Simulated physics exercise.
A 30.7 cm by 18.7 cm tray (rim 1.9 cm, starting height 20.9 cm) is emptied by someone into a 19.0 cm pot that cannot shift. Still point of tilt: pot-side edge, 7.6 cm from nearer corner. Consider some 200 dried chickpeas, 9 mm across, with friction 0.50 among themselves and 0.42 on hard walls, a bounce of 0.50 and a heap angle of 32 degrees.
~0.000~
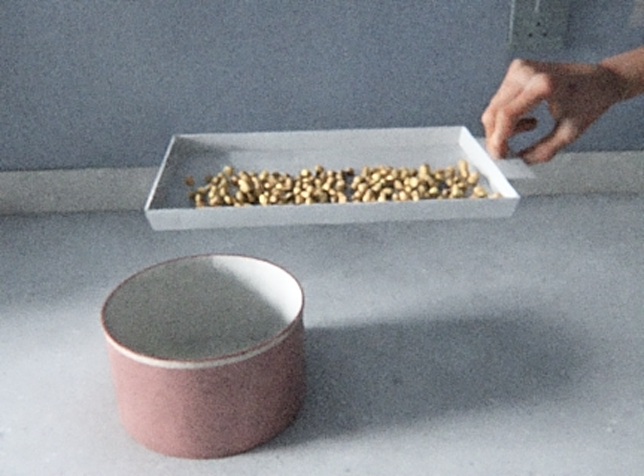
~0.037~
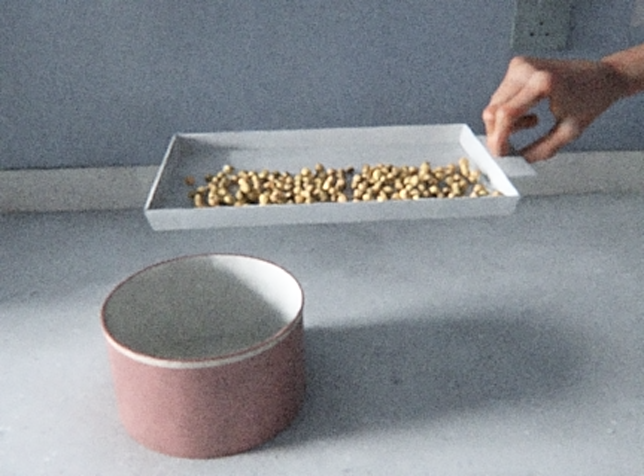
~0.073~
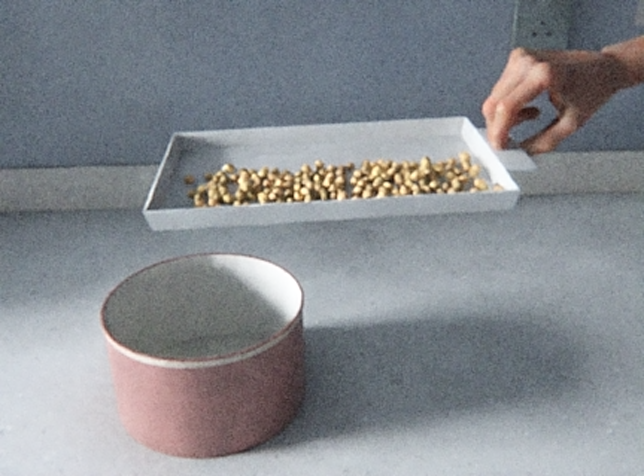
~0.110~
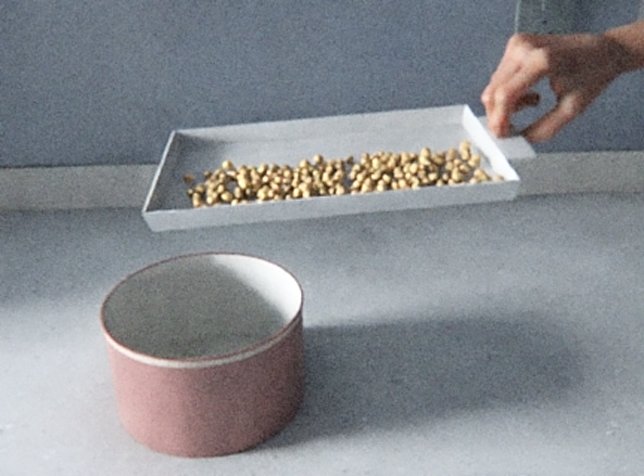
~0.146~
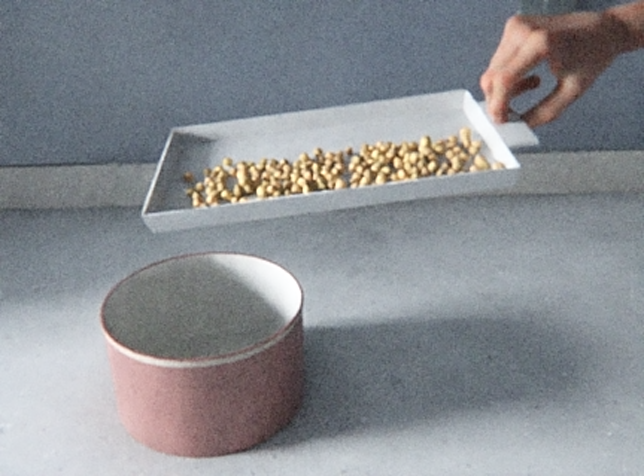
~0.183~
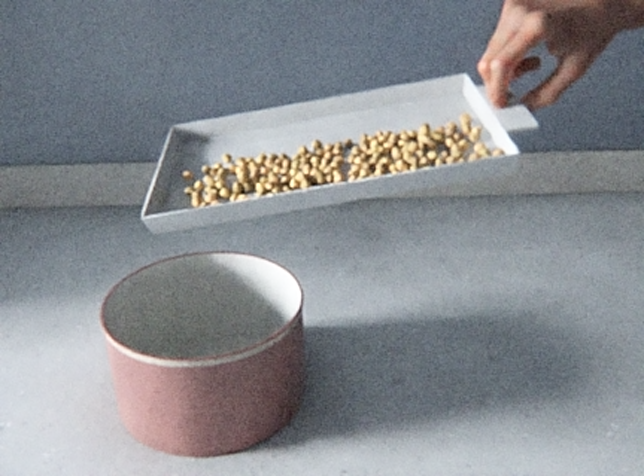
A hand slowly raises the right end of a white tray of chickpeas, tilting it leftward.
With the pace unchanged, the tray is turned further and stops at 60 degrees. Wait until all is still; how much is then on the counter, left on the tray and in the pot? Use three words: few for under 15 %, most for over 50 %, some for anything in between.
Counter: Few; tray: Most; pot: Few.
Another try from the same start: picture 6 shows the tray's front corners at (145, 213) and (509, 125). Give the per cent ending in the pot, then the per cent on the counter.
The pot gets 5 and the counter 20.
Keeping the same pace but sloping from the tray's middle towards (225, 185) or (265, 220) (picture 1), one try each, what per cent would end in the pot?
0 and 0 %.
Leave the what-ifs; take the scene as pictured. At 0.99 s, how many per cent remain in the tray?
Estimate: About 100 percent.
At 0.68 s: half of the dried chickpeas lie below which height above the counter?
Height: Around 26 cm.
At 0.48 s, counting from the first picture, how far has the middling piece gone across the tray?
Some 3 cm.
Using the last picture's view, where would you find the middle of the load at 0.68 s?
My estimate is roughly (220, 161).
Then, at 0.48 s, tilt 35 degrees; the tray holds 100 %, the pot 0 %.
Then, at 0.68 s, tilt 51 degrees; the tray holds 100 %, the pot 0 %.
After 0.99 s, tilt 60 degrees; the tray holds 100 %, the pot 0 %.
By 1.8 s all is still; counter 5 %, tray 95 %, pot 0 %.
